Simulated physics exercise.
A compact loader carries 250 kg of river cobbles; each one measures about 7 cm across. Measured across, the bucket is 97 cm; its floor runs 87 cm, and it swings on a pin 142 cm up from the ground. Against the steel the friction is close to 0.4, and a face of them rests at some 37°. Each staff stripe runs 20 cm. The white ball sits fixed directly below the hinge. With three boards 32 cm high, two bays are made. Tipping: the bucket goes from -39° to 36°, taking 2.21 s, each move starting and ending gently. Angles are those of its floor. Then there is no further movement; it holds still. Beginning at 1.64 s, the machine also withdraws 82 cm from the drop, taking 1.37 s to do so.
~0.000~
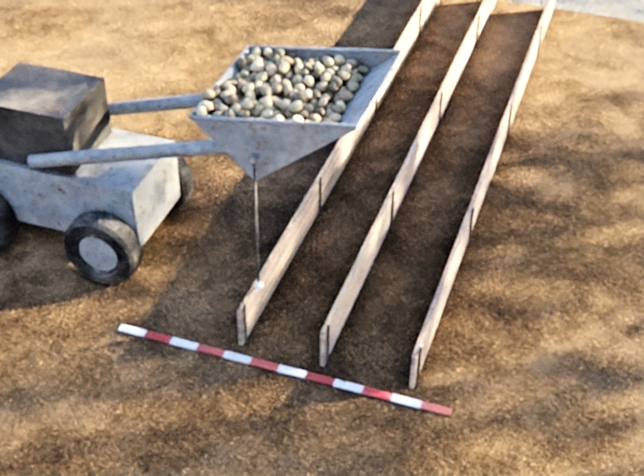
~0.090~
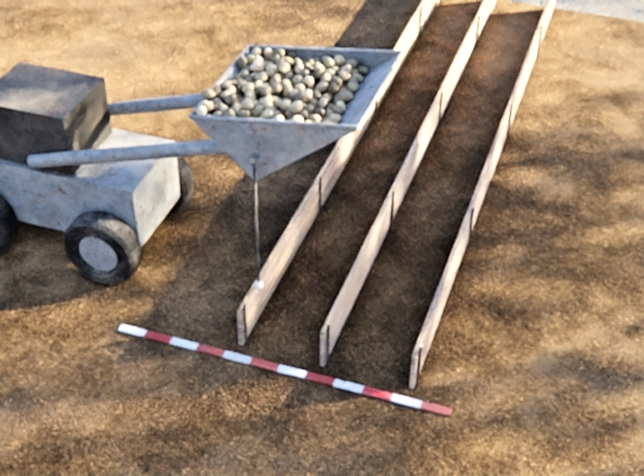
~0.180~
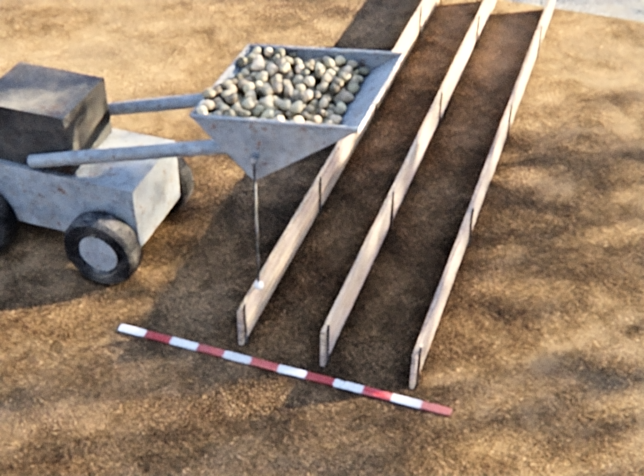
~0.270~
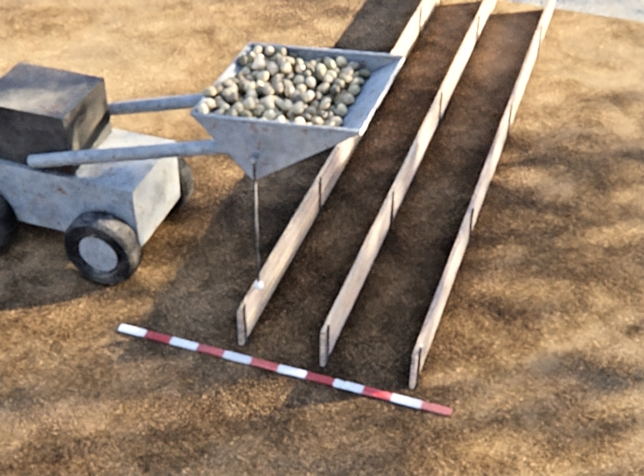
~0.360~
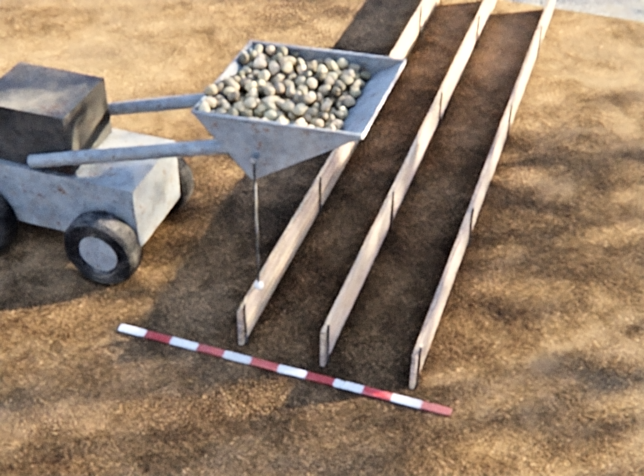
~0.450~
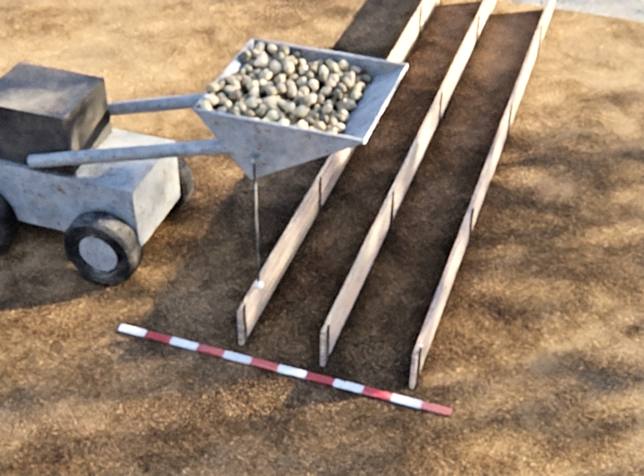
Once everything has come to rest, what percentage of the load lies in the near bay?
About 30 per cent.
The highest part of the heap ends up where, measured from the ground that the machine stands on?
Close to 24 cm above that ground.
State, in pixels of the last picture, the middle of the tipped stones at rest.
I'd put it close to (382, 295).
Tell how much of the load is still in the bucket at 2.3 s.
I'd put it at some 10 per cent.
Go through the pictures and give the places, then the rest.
In the first frame, the bucket is at -39°, its lip at (358, 127); the top of the load is at (329, 72).
In the second frame, lip at (359, 128), floor tilted -39°, highest stones at (322, 71); the stones move at 0.0 m/s on average.
In the third frame, lip at (359, 130), floor tilted -38°, highest stones at (323, 72); the stones move at 0.1 m/s on average.
In the fourth frame, the bucket is at -36°, its lip at (361, 133); the top of the load is at (302, 72); the stones move at 0.1 m/s on average.
In the fifth frame, lip at (363, 137), floor tilted -34°, highest stones at (291, 68); the stones move at 0.1 m/s on average.
In the sixth frame, lip at (364, 142), floor tilted -31°, highest stones at (270, 60); the stones move at 0.1 m/s on average.
After 1.7 s the floor is at 24°; 100 % in the bucket; the foremost stones are at (370, 168).
After 2.3 s the floor is at 36°; 10 % in the bucket, 29 % in the near bay, 61 % in the far bay; the foremost stones are at (434, 301).
After 3.5 s the floor is at 36°; 0 % in the bucket, 32 % in the near bay, 68 % in the far bay; the foremost stones are at (433, 308).
After 5.9 s the floor is at 36°; 0 % in the bucket, 32 % in the near bay, 68 % in the far bay; the foremost stones are at (433, 308).
